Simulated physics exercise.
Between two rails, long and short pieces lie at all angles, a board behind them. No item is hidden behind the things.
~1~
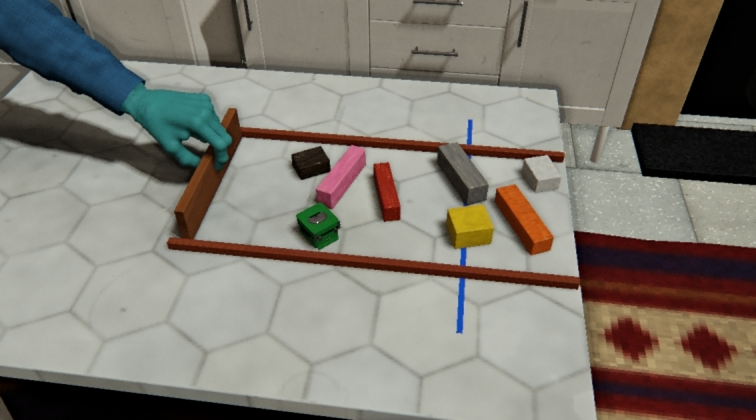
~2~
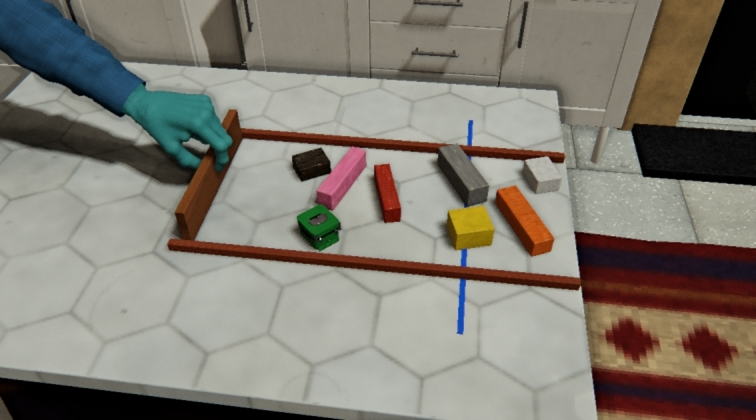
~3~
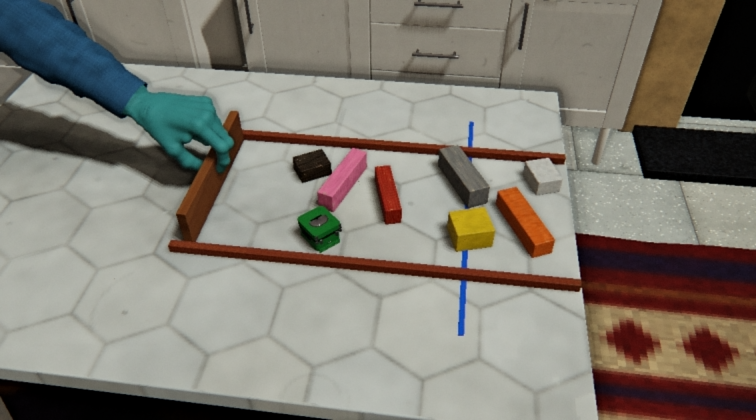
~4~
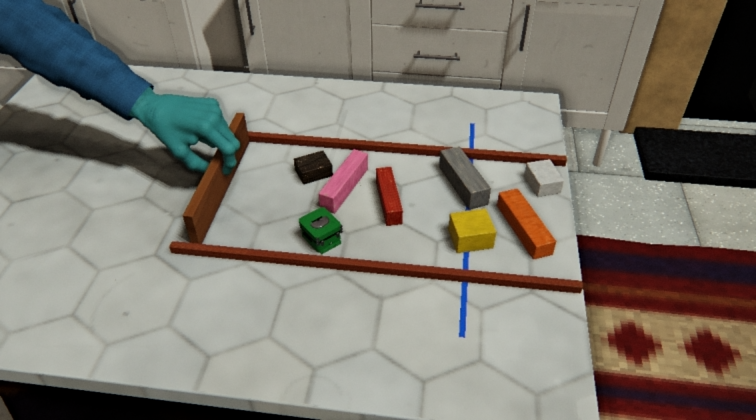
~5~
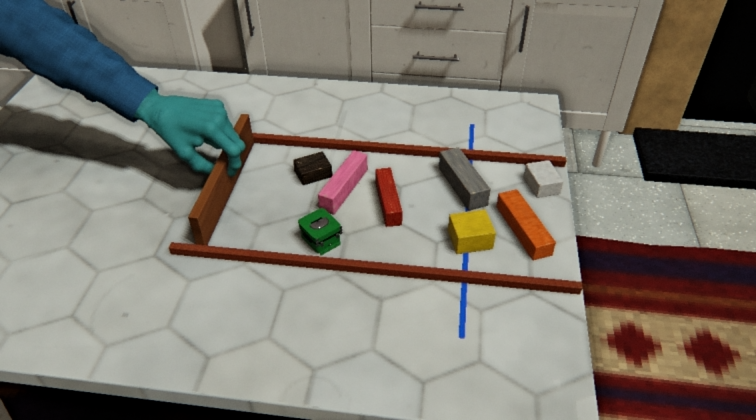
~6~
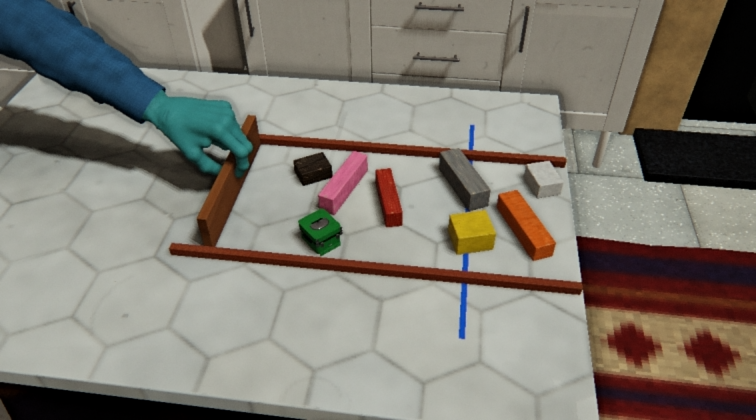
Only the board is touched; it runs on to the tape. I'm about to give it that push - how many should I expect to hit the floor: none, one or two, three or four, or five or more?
Expect none.
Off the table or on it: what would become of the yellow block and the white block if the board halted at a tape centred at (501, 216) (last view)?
Outcome - yellow block is left in place, white block topples off.
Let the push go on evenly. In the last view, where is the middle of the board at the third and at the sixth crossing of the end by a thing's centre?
First: Around (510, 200). Next: Around (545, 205).
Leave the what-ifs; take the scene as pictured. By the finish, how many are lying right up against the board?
My count gives 3.
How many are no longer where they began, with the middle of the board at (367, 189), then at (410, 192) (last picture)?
4 by the first point, 5 by the second.
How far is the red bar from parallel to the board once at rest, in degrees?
It is near 30° out of line.
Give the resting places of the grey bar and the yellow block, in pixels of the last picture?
About (532, 182), and the other about (518, 246).
A little later, none off yet; white block at rest near (543, 180); orange bar at rest near (525, 224); yellow block at rest near (471, 232).
Next, none off yet; white block at rest near (543, 180); orange bar moving near (531, 224); yellow block moving near (481, 235).
When it is over, the number that fall off is zero.
